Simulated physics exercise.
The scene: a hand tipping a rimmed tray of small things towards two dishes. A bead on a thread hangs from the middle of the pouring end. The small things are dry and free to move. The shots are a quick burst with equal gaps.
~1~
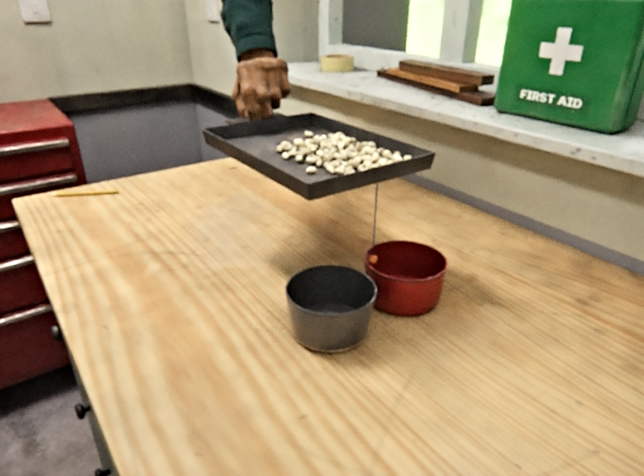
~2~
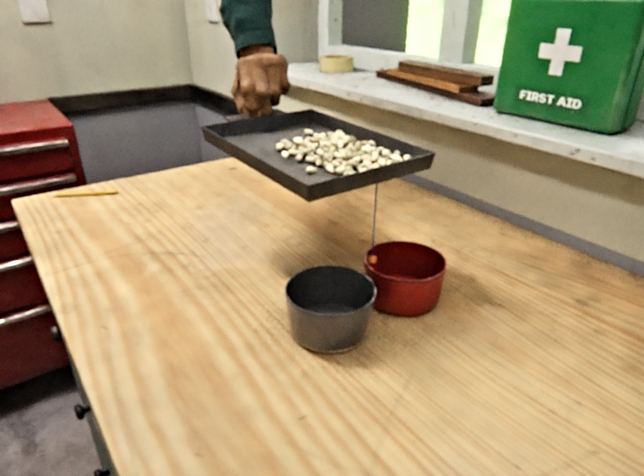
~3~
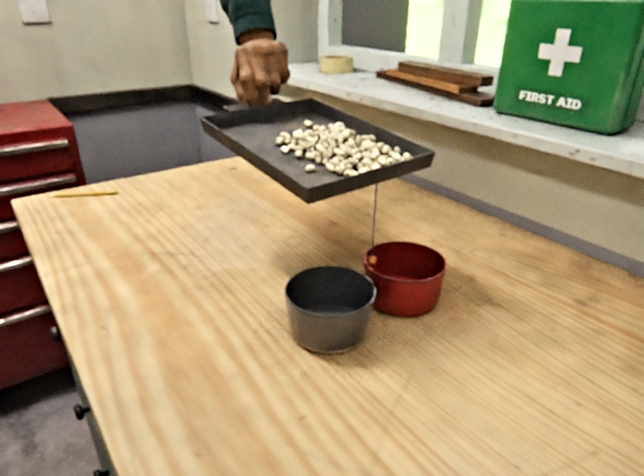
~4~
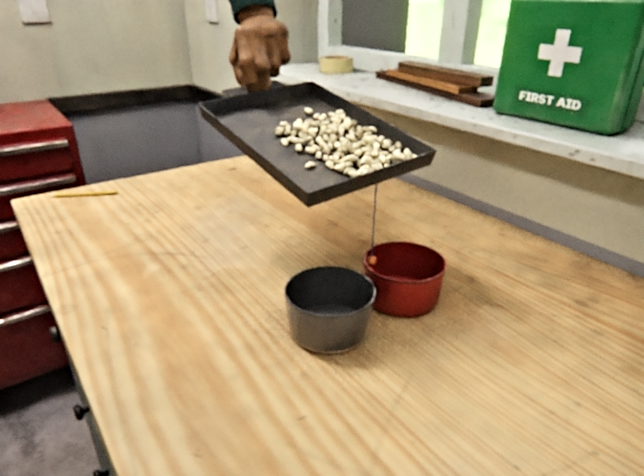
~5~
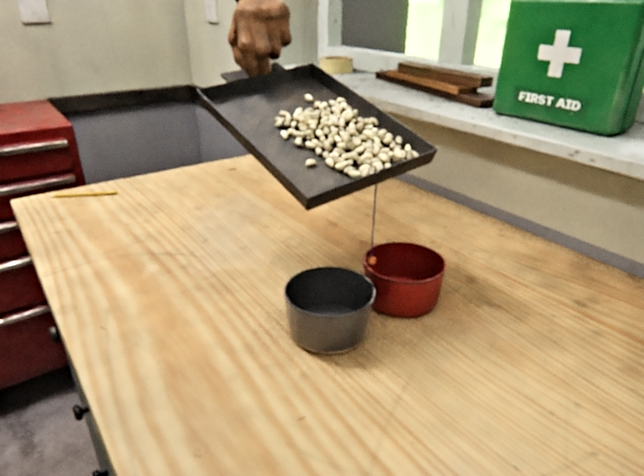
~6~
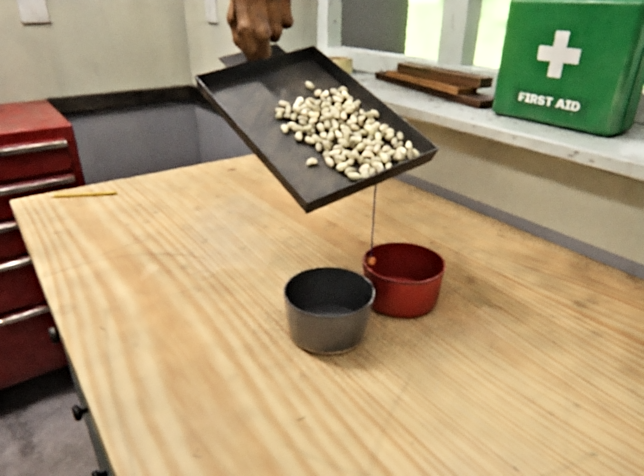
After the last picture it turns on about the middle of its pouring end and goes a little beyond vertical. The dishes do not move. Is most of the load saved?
The two hold the larger part of the load.
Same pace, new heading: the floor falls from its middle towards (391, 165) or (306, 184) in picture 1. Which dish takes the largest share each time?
First the right one, then the left-hand dish.
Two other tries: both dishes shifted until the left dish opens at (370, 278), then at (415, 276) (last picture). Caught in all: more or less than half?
In turn: Below a half; below a half.
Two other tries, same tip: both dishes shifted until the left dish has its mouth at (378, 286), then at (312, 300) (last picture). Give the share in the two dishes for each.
About 30 and 70 per cent.
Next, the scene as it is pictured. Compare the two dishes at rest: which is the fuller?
Fuller: Left.
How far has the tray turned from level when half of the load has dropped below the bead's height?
Around 115° of tilt.
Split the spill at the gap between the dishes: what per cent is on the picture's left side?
Roughly 20 in a hundred.
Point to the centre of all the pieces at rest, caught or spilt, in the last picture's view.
Close to (329, 330).
Soon, tray tipped steeply; all on the tray.
A while on, tray tipped past a quarter turn; most on the tray; a small part in the left dish; a small part in the air.
Towards the end, tray tipped past a quarter turn; most in the left dish; a stray few in the right dish; about a quarter outside both.
Finally, tray tipped past a quarter turn; most in the left dish; a stray few in the right dish; about a quarter outside both.
